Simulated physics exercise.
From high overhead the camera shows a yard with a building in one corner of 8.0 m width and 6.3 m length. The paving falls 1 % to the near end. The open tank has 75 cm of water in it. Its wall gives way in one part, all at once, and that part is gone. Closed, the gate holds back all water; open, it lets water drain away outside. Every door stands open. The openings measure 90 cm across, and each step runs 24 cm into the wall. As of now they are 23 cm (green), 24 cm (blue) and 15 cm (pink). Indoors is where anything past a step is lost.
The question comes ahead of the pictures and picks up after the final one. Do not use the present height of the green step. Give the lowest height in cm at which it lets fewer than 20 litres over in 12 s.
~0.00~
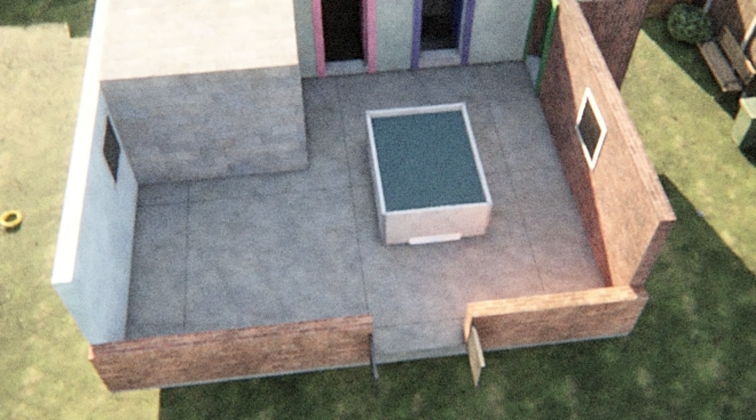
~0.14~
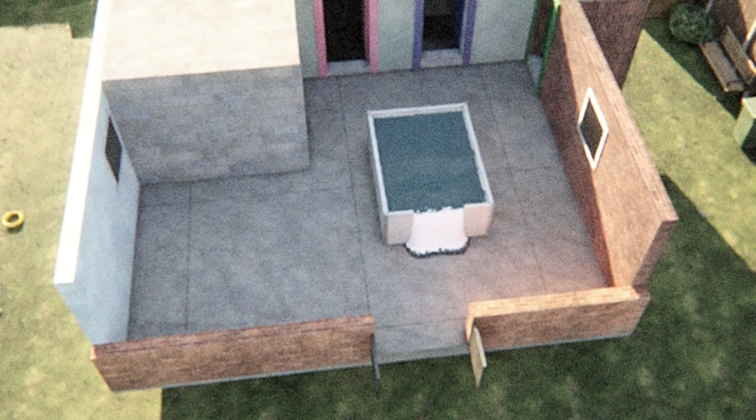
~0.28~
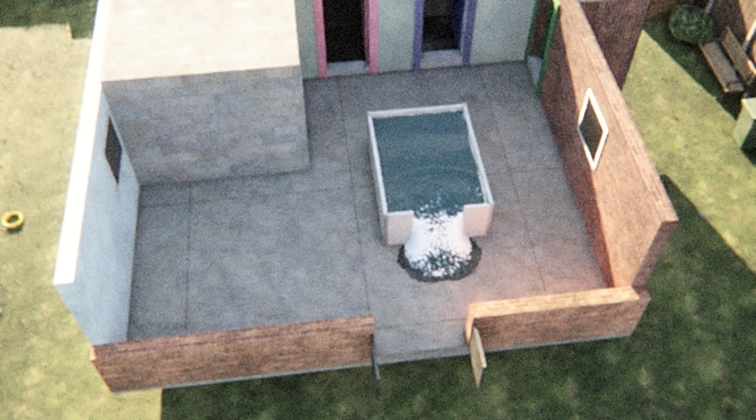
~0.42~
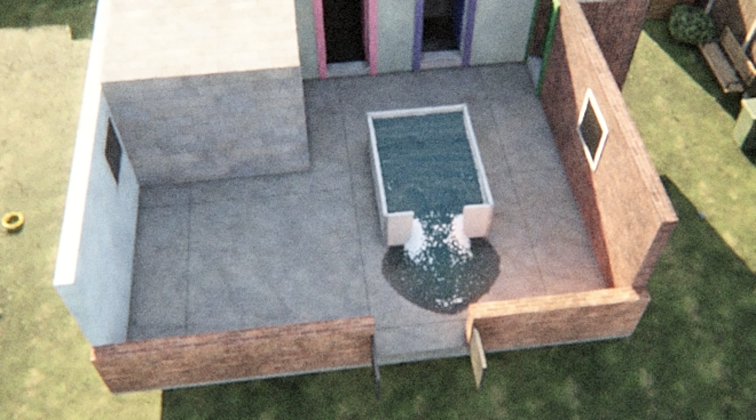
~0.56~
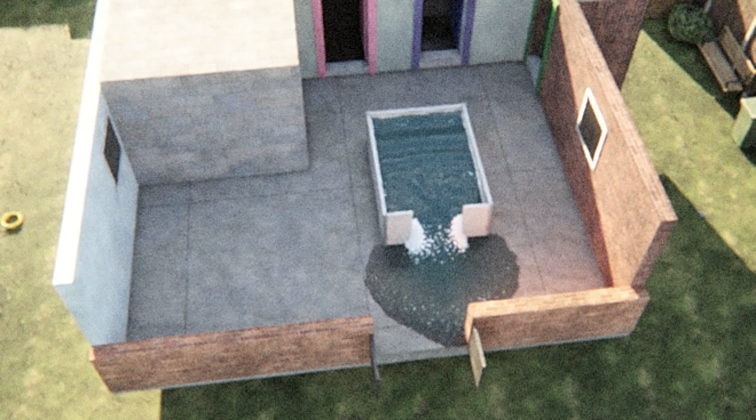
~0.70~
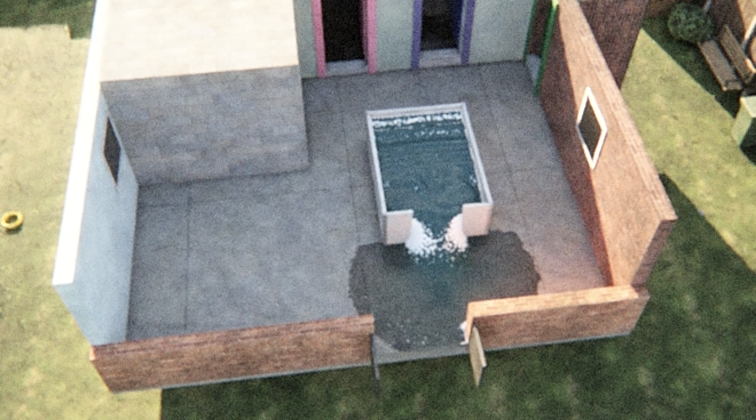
Roughly 6 cm.
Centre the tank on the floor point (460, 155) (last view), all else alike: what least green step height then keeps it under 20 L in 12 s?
Then close to 10.5 cm.
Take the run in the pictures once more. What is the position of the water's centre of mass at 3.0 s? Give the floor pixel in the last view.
Roughly (443, 222).
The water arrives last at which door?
I'd go with the pink door.
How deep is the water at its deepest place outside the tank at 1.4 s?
About 45 cm at most.
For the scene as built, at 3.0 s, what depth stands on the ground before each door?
Before green it's 0 cm, before blue 0 cm, before pink 0 cm.
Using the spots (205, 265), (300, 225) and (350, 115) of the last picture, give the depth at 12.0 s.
That's 2, 2 and 5 cm, in the order given.
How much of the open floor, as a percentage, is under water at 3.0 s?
Wet share: Near 35 %.
After 1.4 s water covers 20 % of the floor, deepest (45 cm) near (433, 242); it has not reached the green door.
After 3.0 s water covers 35 % of the floor, deepest (30 cm) near (612, 314); it has not reached the green door.
After 12.0 s water covers 90 % of the floor, deepest (9 cm) near (484, 328); 4 cm at the green door, 0 litres in over its 23 cm step.
At the green door as built, the water arrived by 4.0 s and peaked near 11 cm at 7.0 s.
With a step of 5.5 cm, 26 litres would have come in within the 12 s; with 6.5 cm, 15 litres. So under 20 litres takes about 6 cm.
